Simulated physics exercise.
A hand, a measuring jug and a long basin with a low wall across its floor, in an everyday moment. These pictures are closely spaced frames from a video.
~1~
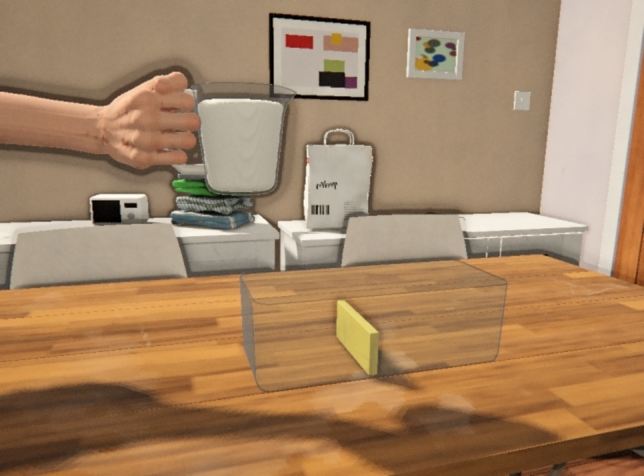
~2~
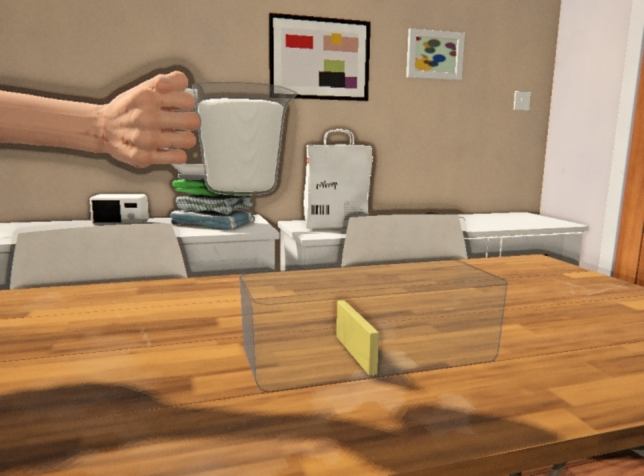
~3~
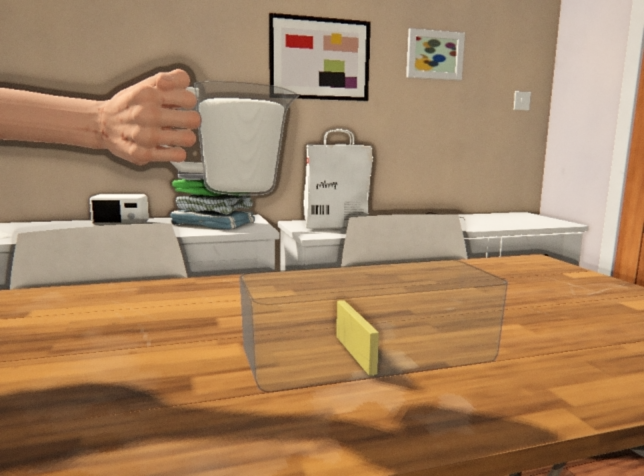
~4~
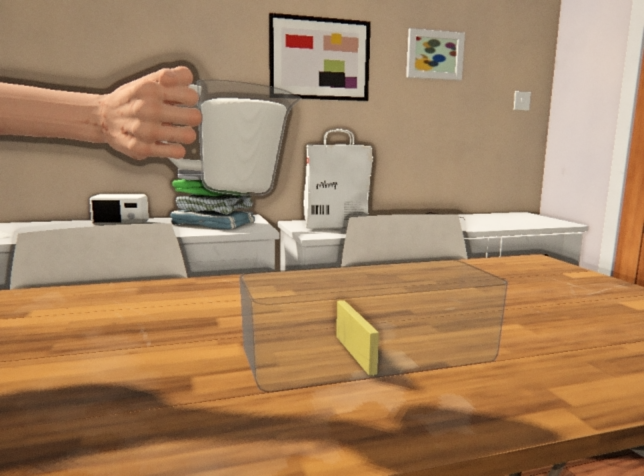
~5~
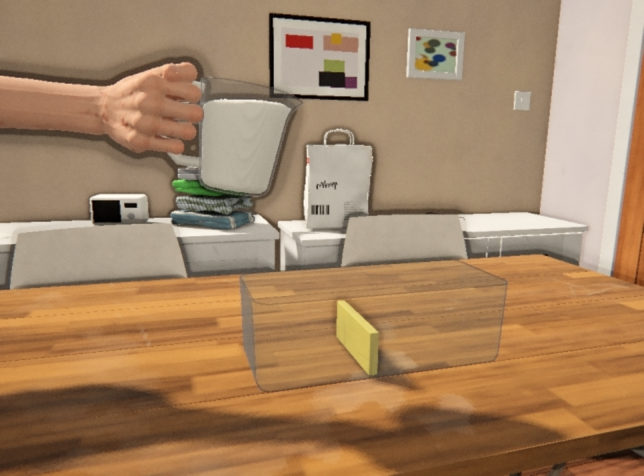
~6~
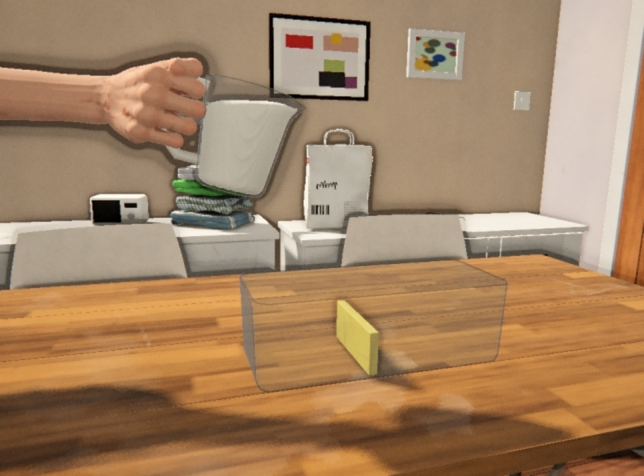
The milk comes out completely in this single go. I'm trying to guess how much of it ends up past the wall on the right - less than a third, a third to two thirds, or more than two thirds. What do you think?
I'd say a third to two thirds.
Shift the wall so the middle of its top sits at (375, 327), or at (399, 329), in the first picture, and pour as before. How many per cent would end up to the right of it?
Note - case one near 10 %, case two near 10 %.
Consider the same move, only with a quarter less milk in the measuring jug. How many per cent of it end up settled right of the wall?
About 20 percent.
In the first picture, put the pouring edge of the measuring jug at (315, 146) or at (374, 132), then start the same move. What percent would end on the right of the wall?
First try: About 55 %; second try: About 100 %.
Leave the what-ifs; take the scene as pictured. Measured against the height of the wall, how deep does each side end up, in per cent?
30 left, 20 right, give or take.
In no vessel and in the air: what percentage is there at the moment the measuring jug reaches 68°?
Estimated: 20 per cent or thereabouts.
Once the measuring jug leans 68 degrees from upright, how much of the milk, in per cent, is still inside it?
75 per cent or so.
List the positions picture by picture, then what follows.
Tilt 0°; pouring edge (296, 92); surface from (198, 103) to (282, 106); the long basin's rim runs from (246, 290) to (482, 272); the wall's top is at (356, 317), in the first frame.
Tilt 1°; pouring edge (297, 93); surface from (197, 103) to (282, 106), in the second frame.
Tilt 2°; pouring edge (298, 94); surface from (199, 103) to (283, 107), in the third frame.
Tilt 5°; pouring edge (300, 98); surface from (201, 103) to (285, 107), in the fourth frame.
Tilt 9°; pouring edge (303, 102); surface from (202, 104) to (289, 108), in the fifth frame.
Tilt 14°; pouring edge (306, 108); surface from (206, 106) to (294, 110), in the sixth frame.
A moment on, the measuring jug is tipped part way and 73 per cent is still to pour, 2 is left of the wall and 6 right of it.
Next, the measuring jug is tipped right over and 16 per cent is still to pour, 24 is left of the wall and 38 right of it.
Then the measuring jug is tipped right over and 0 per cent is still to pour, 55 is left of the wall and 42 right of it.
Later the measuring jug is tipped right over and 0 per cent is still to pour, 55 is left of the wall and 42 right of it.
At rest 55 per cent lies left of the wall, 42 right of it and 3 outside.
